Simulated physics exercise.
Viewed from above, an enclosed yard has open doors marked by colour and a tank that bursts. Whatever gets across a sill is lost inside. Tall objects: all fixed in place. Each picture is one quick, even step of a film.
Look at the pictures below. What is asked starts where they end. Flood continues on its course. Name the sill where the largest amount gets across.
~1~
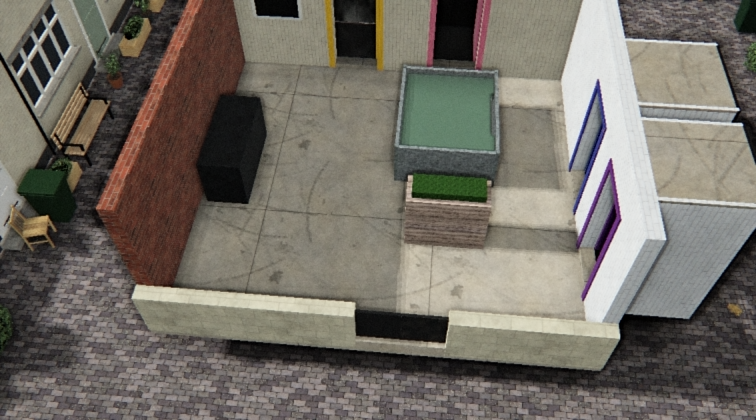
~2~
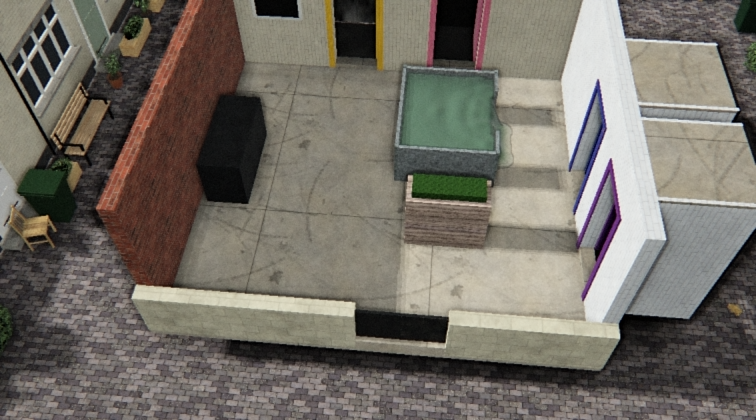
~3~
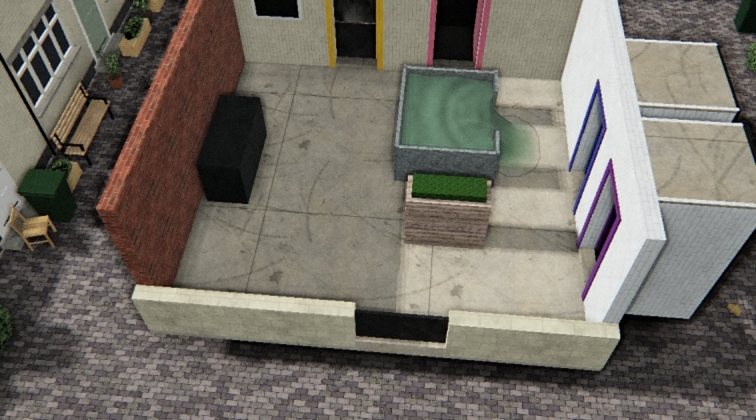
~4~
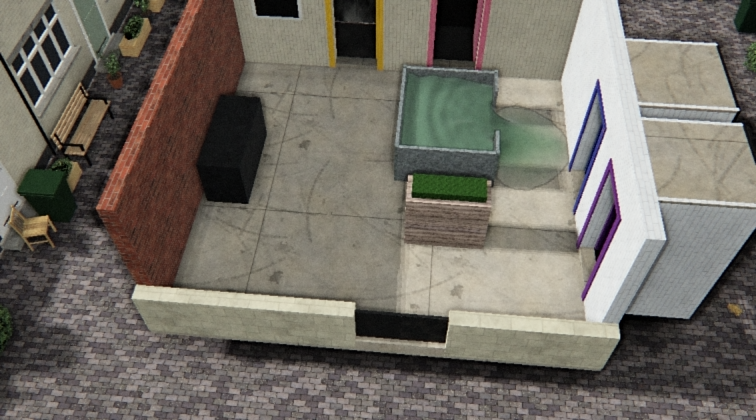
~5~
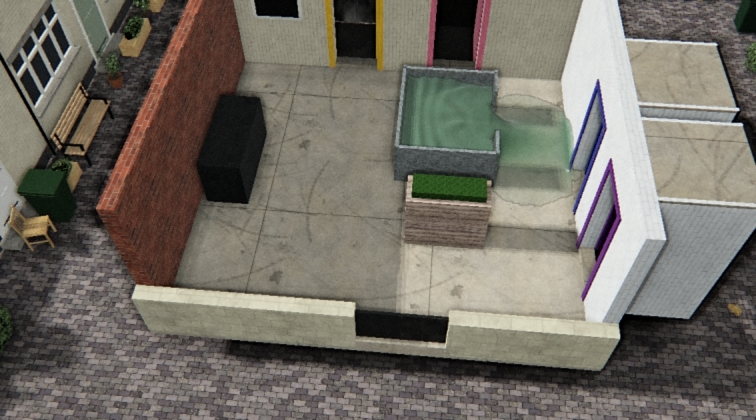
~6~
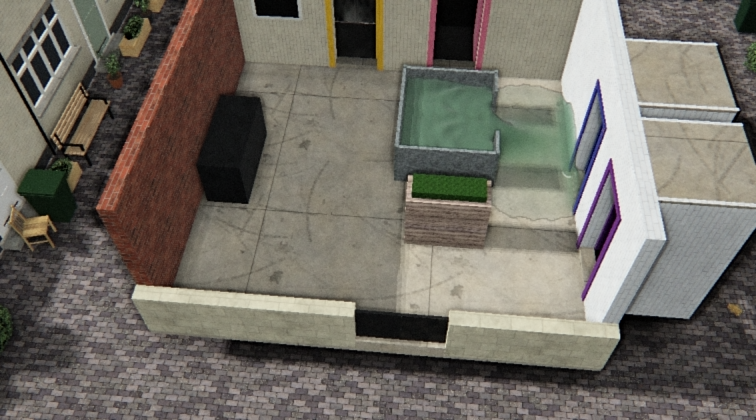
Blue.
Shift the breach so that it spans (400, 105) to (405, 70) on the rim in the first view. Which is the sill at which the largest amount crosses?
That would be the yellow door, I think.
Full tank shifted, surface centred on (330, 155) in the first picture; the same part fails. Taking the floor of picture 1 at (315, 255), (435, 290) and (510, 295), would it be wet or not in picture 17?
In the order given: Not reached, not reached and not reached.
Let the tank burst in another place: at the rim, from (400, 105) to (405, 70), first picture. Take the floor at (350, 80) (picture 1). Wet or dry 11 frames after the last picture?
It is soaked at that point.
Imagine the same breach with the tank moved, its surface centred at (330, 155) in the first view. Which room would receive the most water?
I'd point to the door marked blue.
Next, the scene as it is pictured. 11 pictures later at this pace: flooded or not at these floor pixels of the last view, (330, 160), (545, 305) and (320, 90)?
The first spot is spared, the second swamped and the third spared.
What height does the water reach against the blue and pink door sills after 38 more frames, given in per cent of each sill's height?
Approx. 150 % followed by 40 %.
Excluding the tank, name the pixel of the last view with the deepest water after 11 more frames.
(560, 85).
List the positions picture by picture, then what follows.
In the first frame, the open tank at (449, 111) is whole and still.
In the second frame, water pours out at (492, 132) and has run to (503, 125).
In the third frame, the front is at (530, 167), out from the gap at (491, 134).
In the fourth frame, the front is at (566, 142), out from the gap at (491, 135).
In the fifth frame, the front is at (571, 190), out from the gap at (491, 134).
In the sixth frame, the front is at (561, 95), out from the gap at (491, 134).
A moment on, water covers 15 % of the floor; blue door some in, pink door not reached, purple door wet at the sill, nothing in, yellow door not reached.
Next, water covers 25 % of the floor; blue door a lot in, pink door wet at the sill, nothing in, purple door wet at the sill, nothing in, yellow door not reached.
Then, water covers 50 % of the floor; blue door a lot in, pink door wet at the sill, nothing in, purple door wet at the sill, nothing in, yellow door wet at the sill, nothing in.
Later, water covers 80 % of the floor; blue door a lot in, pink door wet at the sill, nothing in, purple door wet at the sill, nothing in, yellow door wet at the sill, nothing in.
In the end, water covers 95 % of the floor; blue door a lot in, pink door wet at the sill, nothing in, purple door wet at the sill, nothing in, yellow door wet at the sill, nothing in; the blue door has let in the most.
